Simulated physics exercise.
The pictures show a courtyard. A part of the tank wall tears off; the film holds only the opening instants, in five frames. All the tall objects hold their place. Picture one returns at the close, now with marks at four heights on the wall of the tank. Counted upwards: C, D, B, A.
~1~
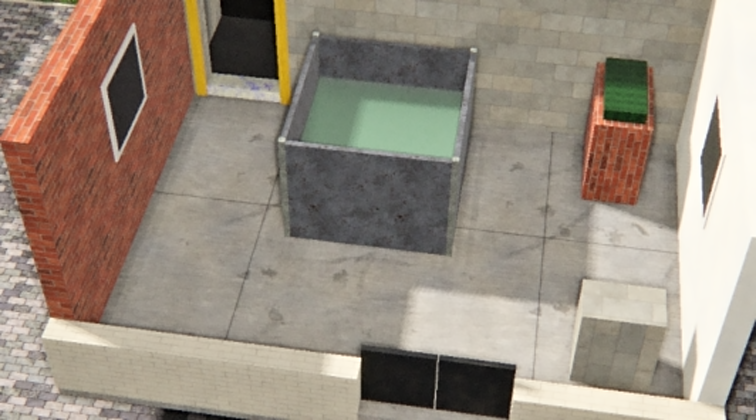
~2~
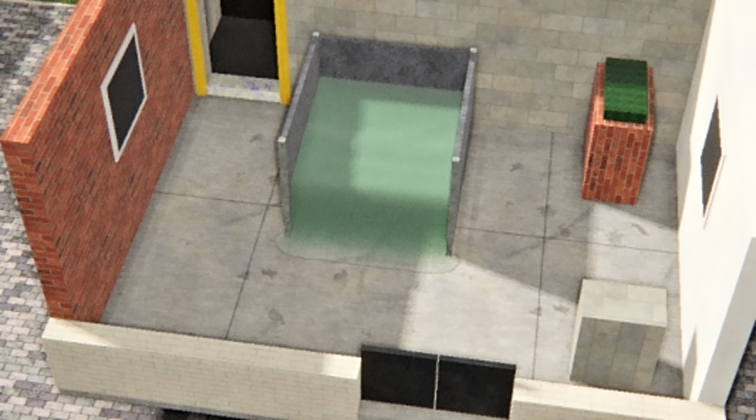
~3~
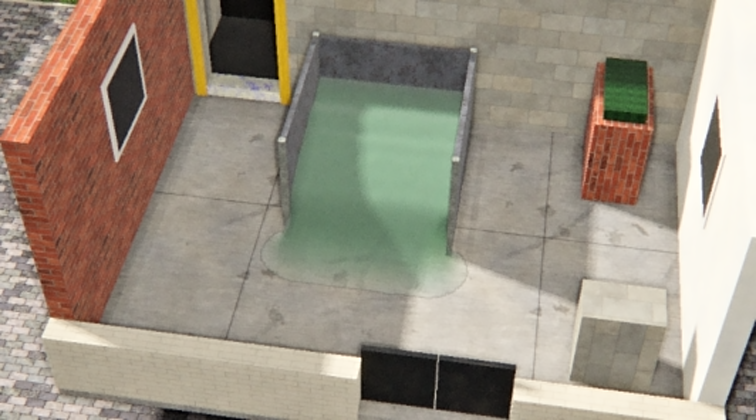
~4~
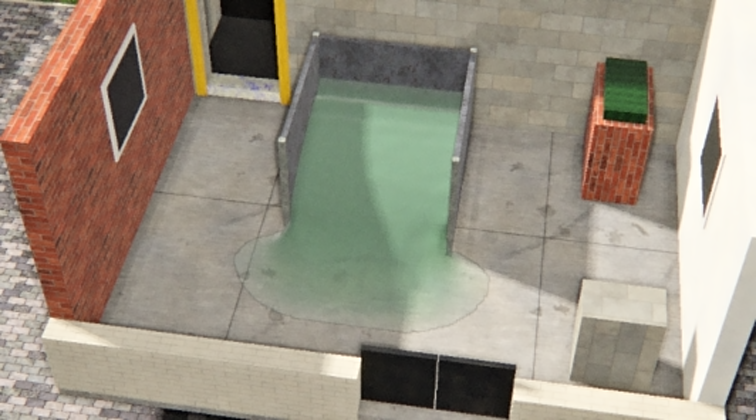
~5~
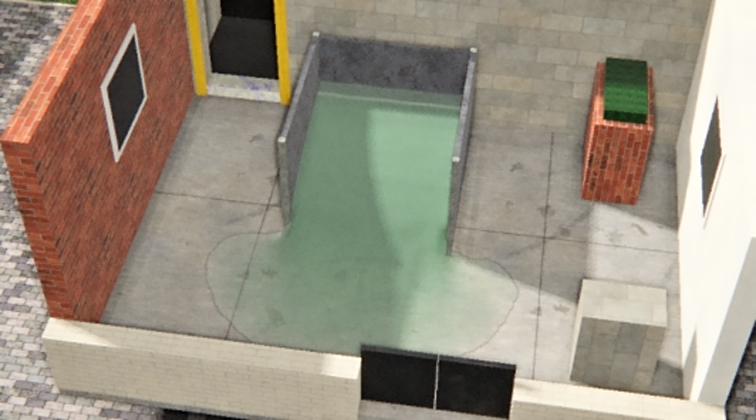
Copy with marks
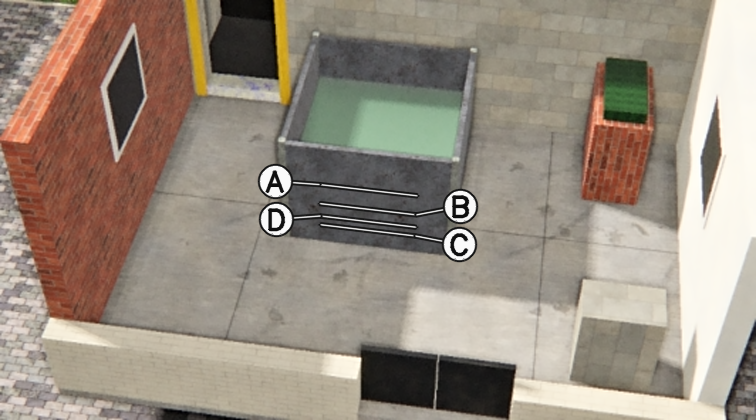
Green water sits level in a dark grey tank in a walled courtyard, until the tank's front panel is gone and the water pours out onto the concrete. It spreads forward and fans out to both sides in a widening rounded pool, nearing the low front wall and the shut black gate.
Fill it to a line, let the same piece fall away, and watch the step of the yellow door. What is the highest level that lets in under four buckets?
B is the one.
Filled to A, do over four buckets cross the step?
Yes, it does.
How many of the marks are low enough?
Three of the four.
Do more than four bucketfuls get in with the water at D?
No, not at all.
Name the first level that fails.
A it is.
On the marked copy, A at (368, 190); B at (368, 209); C at (367, 230); D at (367, 221); from the bottom up C, D, B, A.
Choosing A, about 9 bucketfuls get in.
Choosing B, a splash gets over, under a bucket.
Choosing C, nothing gets over.
Choosing D, nothing gets over.
